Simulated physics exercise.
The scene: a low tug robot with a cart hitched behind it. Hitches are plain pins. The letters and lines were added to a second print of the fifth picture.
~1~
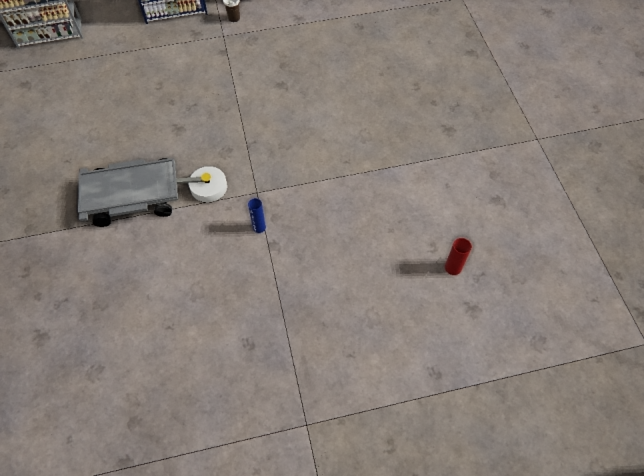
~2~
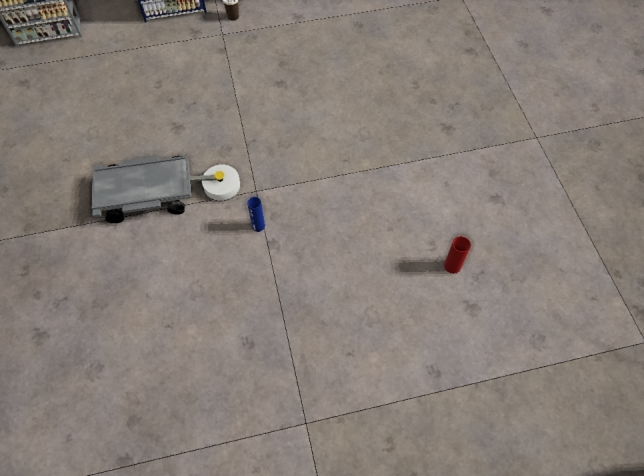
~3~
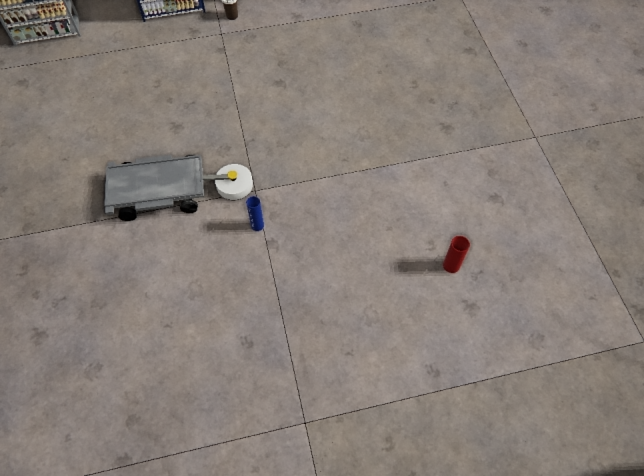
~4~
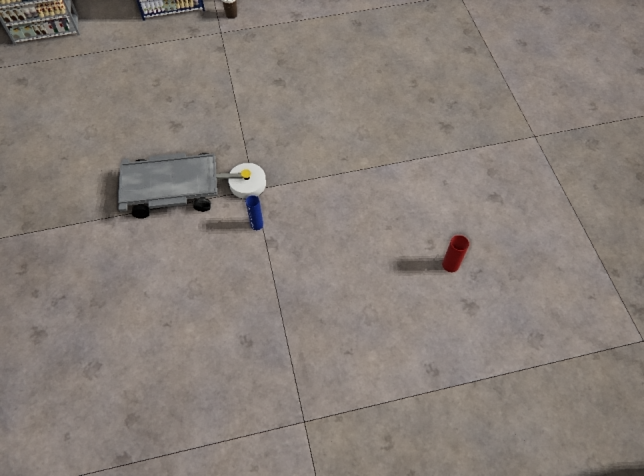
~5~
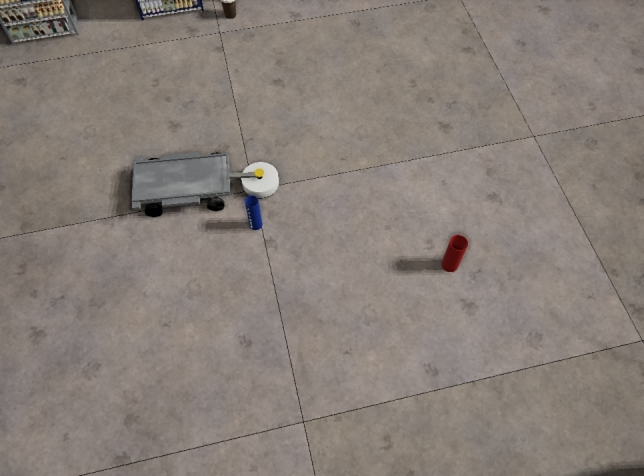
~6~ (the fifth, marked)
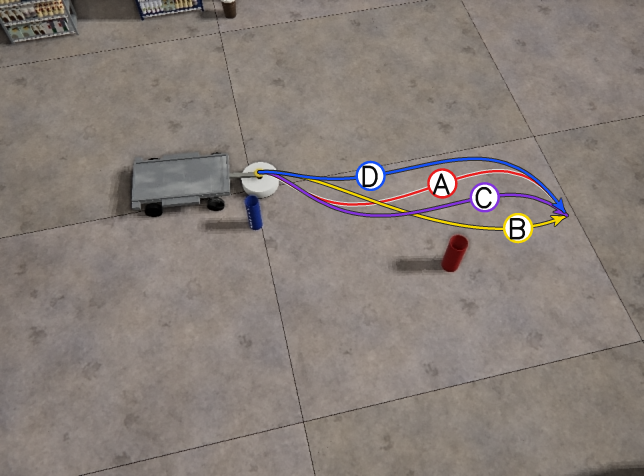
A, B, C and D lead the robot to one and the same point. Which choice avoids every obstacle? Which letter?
Only D clears them all.
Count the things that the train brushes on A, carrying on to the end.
In all, one.
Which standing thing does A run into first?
The blue post.
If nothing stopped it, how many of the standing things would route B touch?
It touches one.
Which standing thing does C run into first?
It meets the blue post.
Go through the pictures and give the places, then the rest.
Blue post (259, 228); robot (208, 183); grey cart (128, 186), in the first picture.
Robot (221, 181); grey cart (141, 183); blue post (259, 226), in the second picture.
Robot (234, 180); grey cart (154, 181); blue post (258, 226), in the third picture.
Robot (247, 179); grey cart (168, 179); blue post (257, 225), in the fourth picture.
Robot (260, 178); grey cart (181, 178); blue post (256, 225); red post (450, 265), in the fifth picture.
On the marked copy, A from (259, 172) via (417, 192) to (564, 212); B from (259, 172) via (408, 213) to (565, 216); C from (259, 172) via (410, 213) to (567, 216); D from (259, 172) via (424, 165) to (564, 212).
Taking D. A third of the way, robot (374, 181), cart (298, 177).
Two thirds of the way, robot (485, 165), cart (412, 167).
When it is over, robot (563, 221), cart (497, 179); nothing has been touched.
As for the rest, A meets the blue post; B meets the red post; C meets the blue post.
